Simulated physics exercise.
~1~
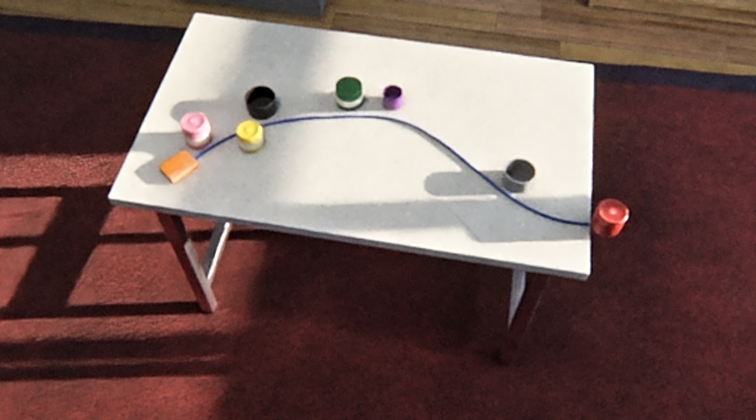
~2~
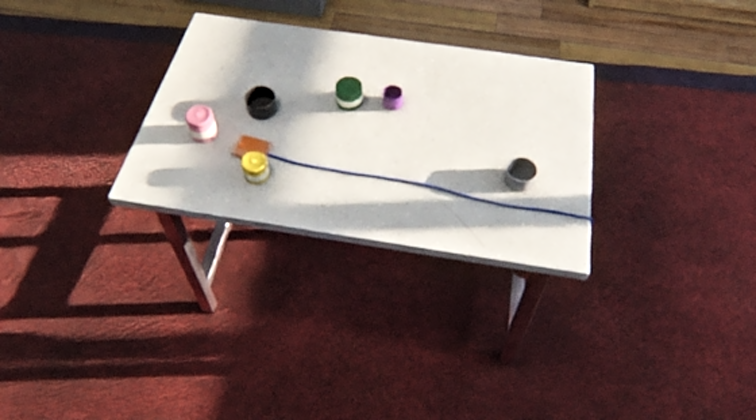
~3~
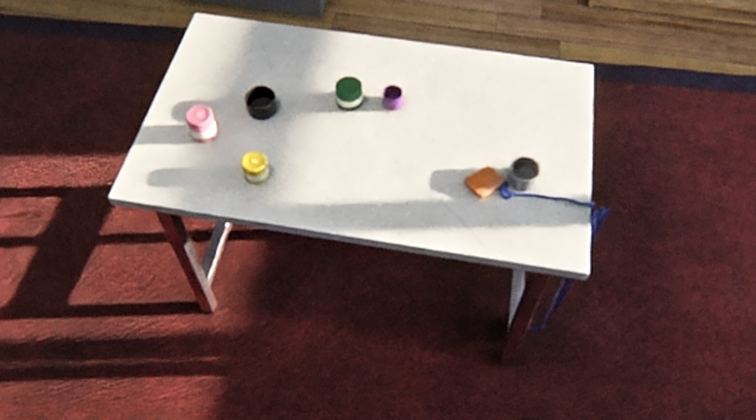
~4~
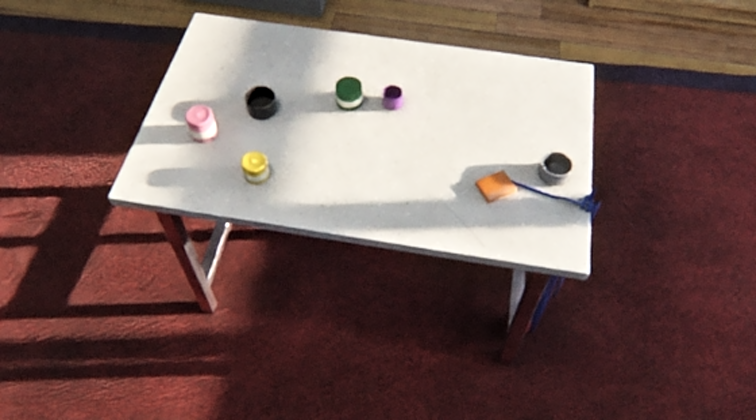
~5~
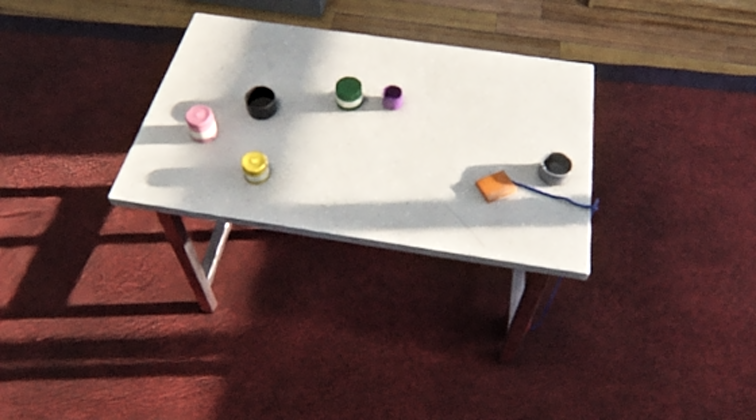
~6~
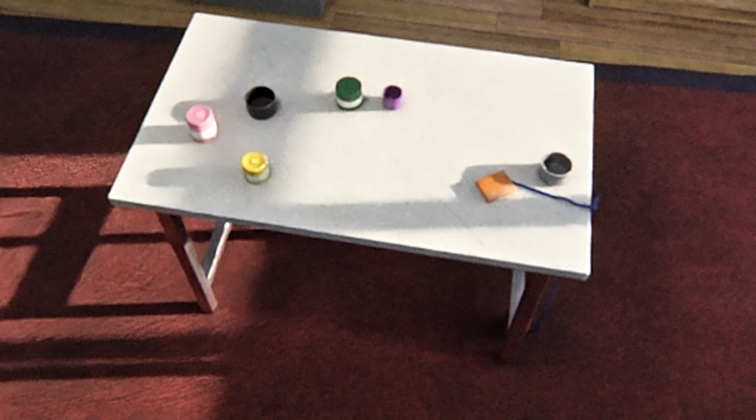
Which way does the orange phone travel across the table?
It moves to the right, pulled along by the cable.
A red speaker dropped off the right edge of a white table, dragging an orange phone rightward by a thin blue cable. The phone shifted a yellow tin, later the grey mug moved right, and both phone and tin stayed on the table.
